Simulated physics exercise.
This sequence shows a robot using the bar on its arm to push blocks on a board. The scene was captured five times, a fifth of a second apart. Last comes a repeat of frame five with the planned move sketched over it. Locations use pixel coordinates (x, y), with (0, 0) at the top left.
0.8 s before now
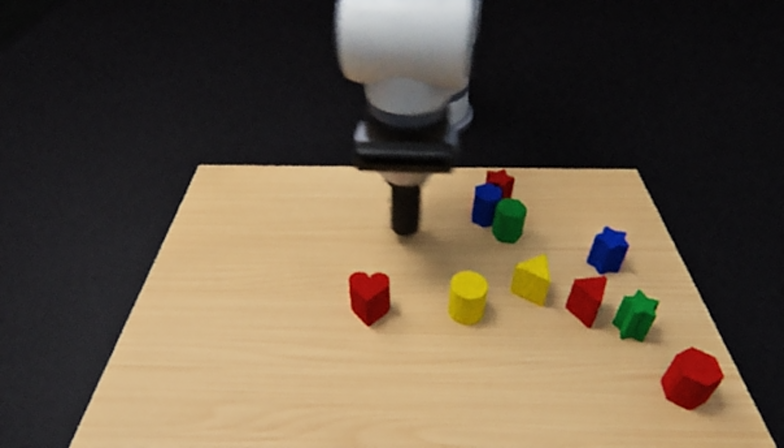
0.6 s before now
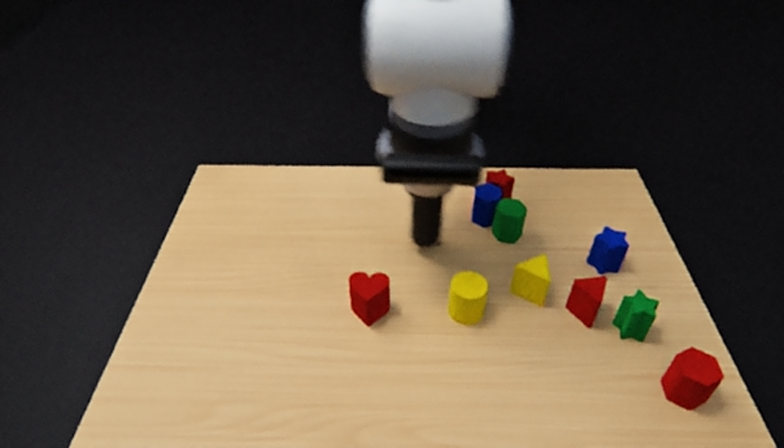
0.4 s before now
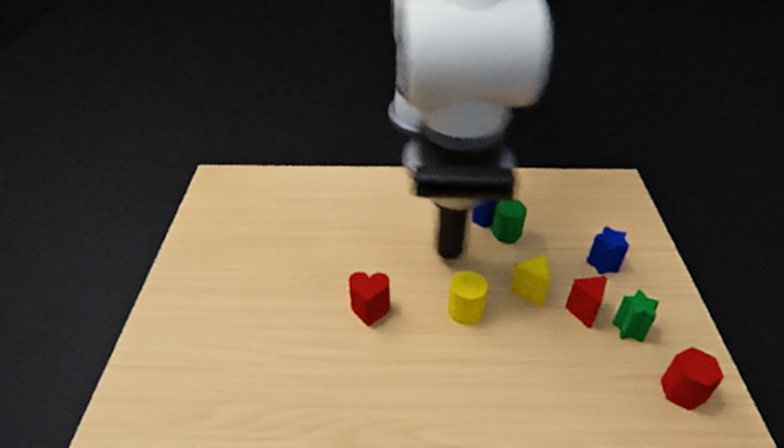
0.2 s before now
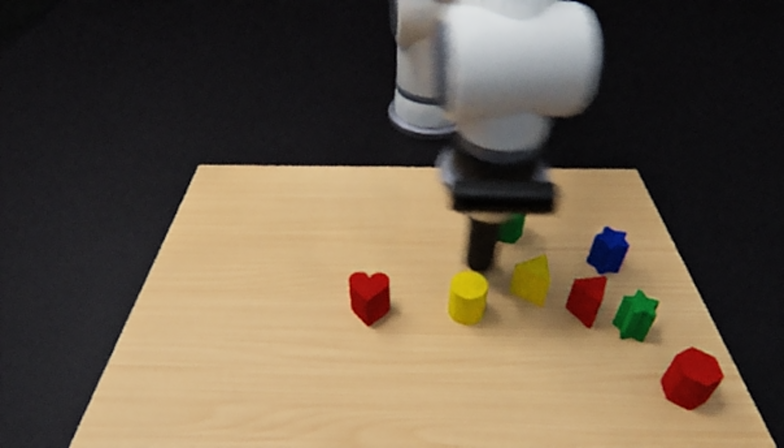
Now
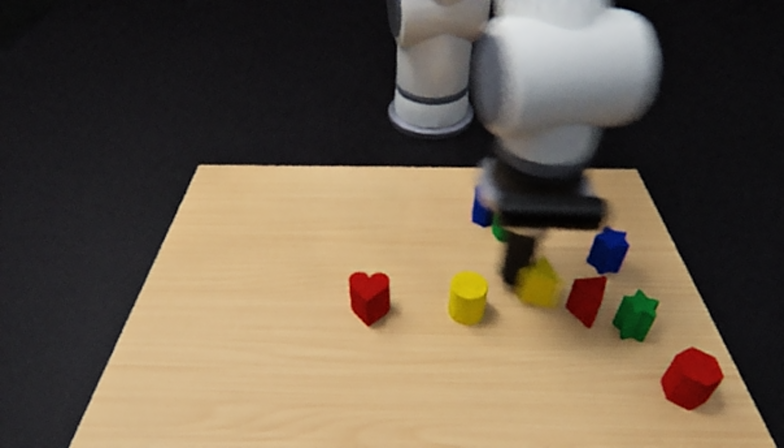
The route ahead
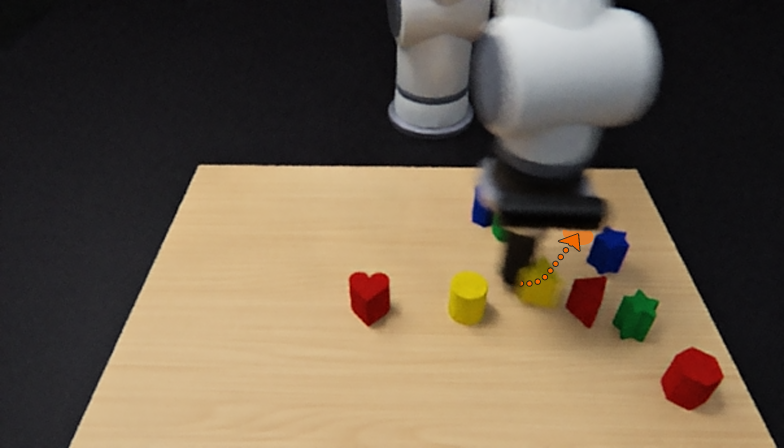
A robot arm moves right across the board and nudges the yellow three-sided block slightly.
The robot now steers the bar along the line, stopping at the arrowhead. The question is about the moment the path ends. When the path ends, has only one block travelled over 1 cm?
Yes, I think so.
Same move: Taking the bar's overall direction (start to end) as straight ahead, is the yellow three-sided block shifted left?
No, that is not what happens.
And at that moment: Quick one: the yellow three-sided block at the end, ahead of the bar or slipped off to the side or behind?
Gone from the front.
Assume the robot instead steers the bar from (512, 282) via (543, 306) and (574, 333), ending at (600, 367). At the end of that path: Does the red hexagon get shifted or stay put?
The push misses it.
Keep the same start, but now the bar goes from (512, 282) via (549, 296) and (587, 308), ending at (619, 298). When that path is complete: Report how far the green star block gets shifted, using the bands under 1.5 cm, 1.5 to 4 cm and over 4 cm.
It ends 1.5 to 4 cm from its spot.
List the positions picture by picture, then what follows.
Bar tip at (405, 226); block tops, yellow three-sided block at (537, 266); blue star block at (613, 237), in the first frame.
Bar at (426, 237); blocks unchanged, in the second frame.
Bar at (450, 248); blocks unchanged, in the third frame.
Bar at (480, 261); blocks unchanged, in the fourth frame.
Bar at (514, 274); yellow three-sided block at (543, 270); blue star block at (613, 237), in the fifth frame.
Path on the board, from (512, 282) through (546, 276) and (563, 254) to (578, 234).
What follows on the original path. One third of the way, bar at (549, 266); yellow three-sided block at (559, 276), turned 20° clockwise.
Two thirds of the way, bar at (566, 246); yellow three-sided block at (559, 276), turned 20° clockwise.
At the end, bar at (581, 226); yellow three-sided block at (559, 276), turned 20° clockwise; blue star block in place.
